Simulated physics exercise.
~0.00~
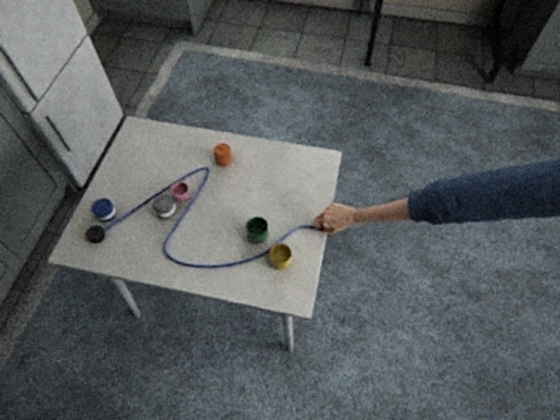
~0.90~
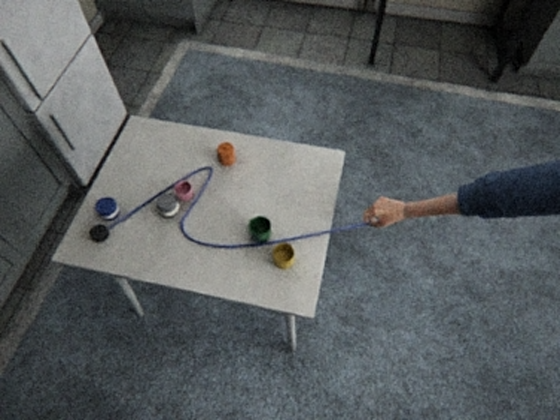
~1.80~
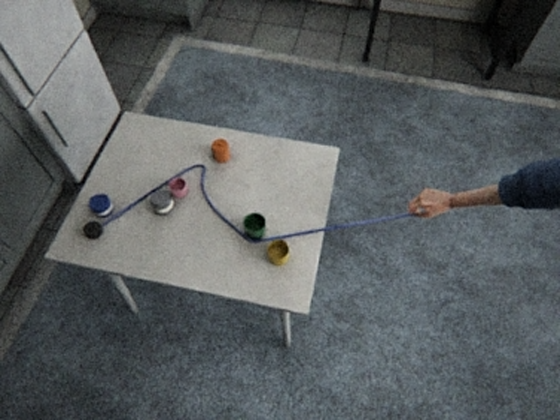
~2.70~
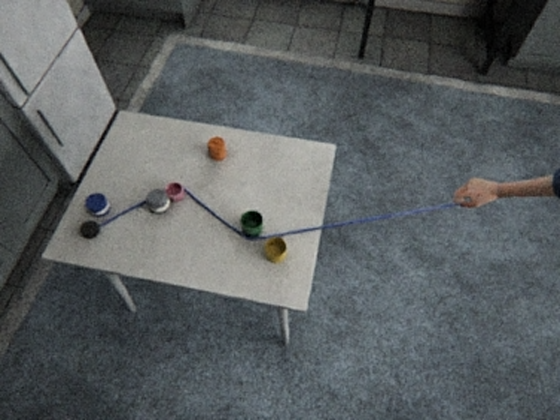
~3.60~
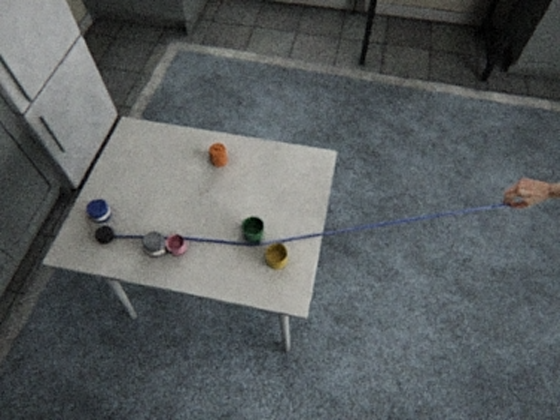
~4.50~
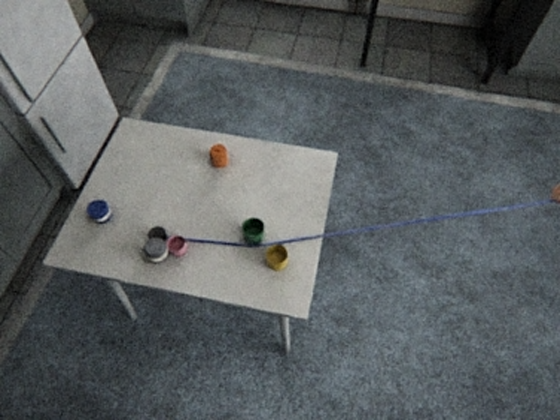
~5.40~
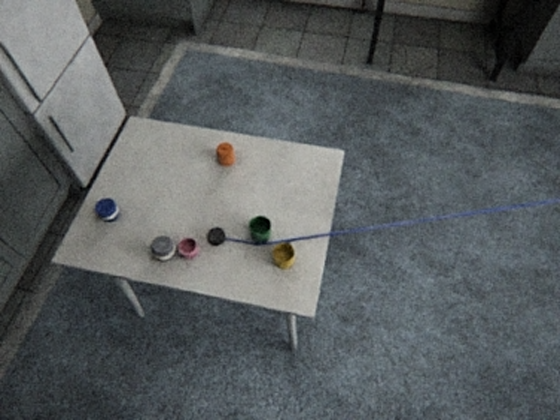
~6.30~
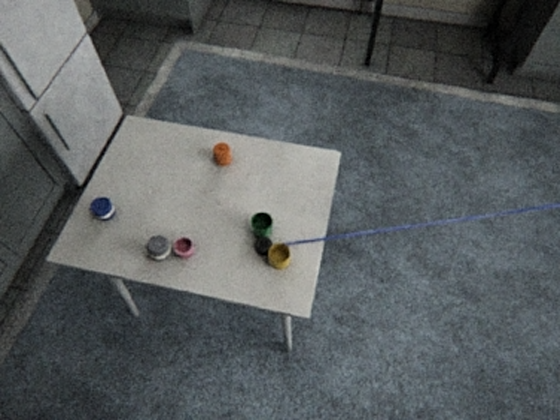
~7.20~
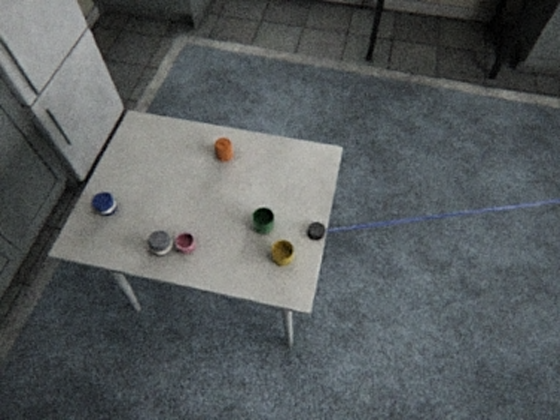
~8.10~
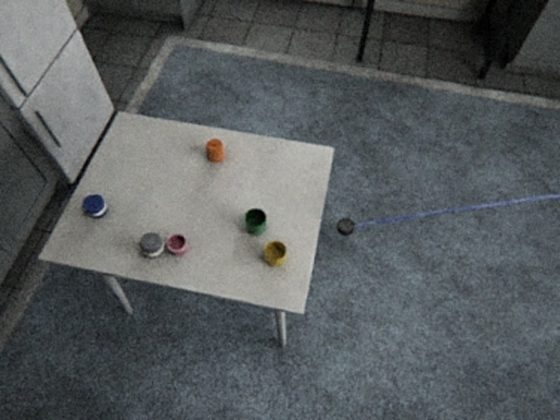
The clip opens on a pale table where a blue lead winds from a black puck at the left past small coloured containers to a hand at the right edge. The hand pulls steadily rightwards, drawing out the curves. As the lead tightens, it sweeps the pink mug and grey jar towards the near side of the table. The puck then slides right, passing them and squeezing between the green mug and yellow cup, which hardly shift. Finally it clears the right edge, still on its lead, leaving six containers upright on the table.
